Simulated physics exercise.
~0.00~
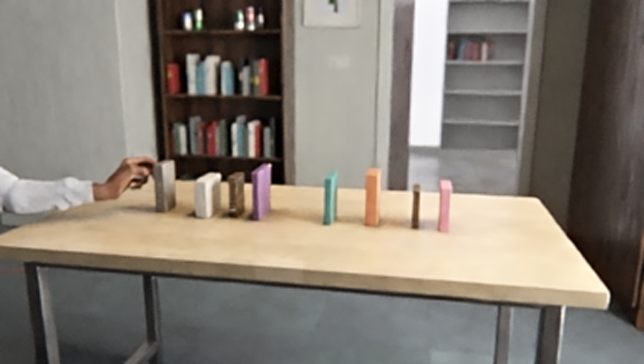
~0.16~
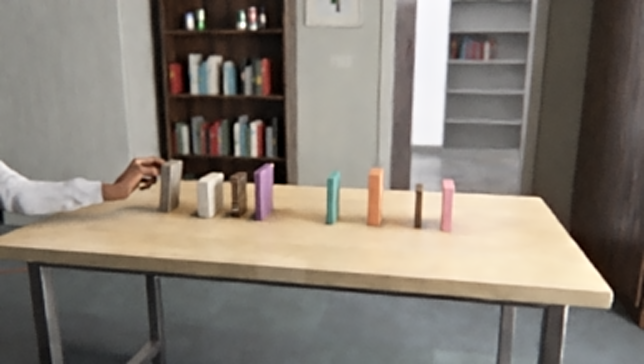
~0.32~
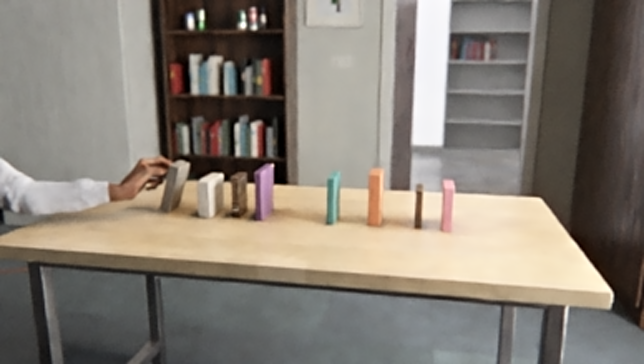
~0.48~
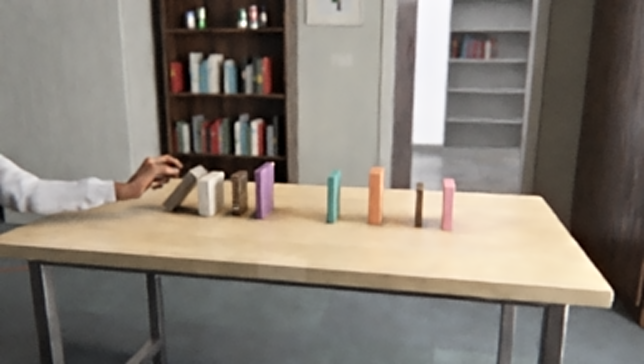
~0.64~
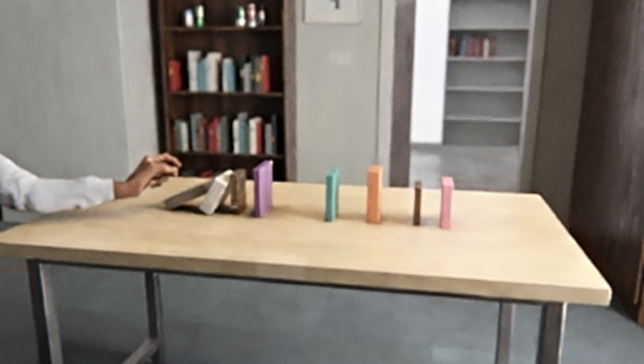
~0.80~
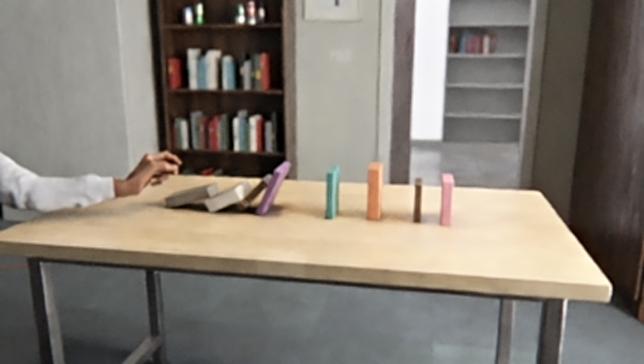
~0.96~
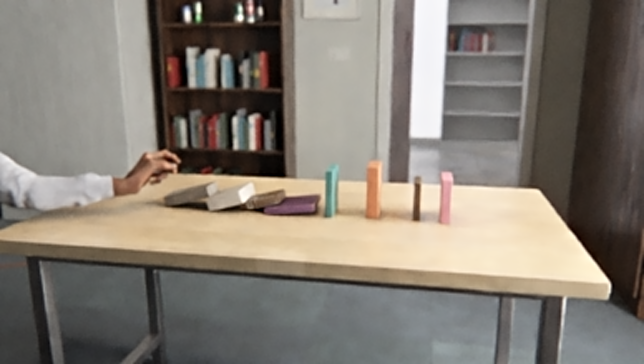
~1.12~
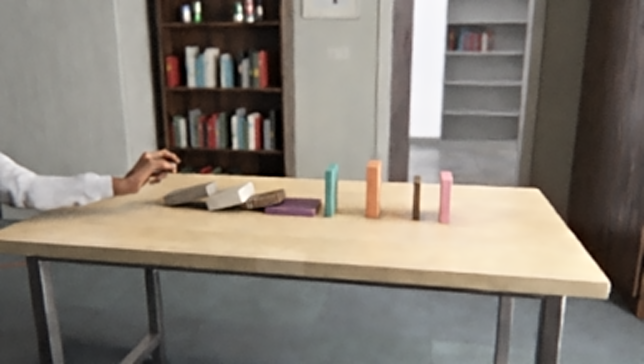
A hand tips the grey board, toppling the next three pieces while four stay upright.
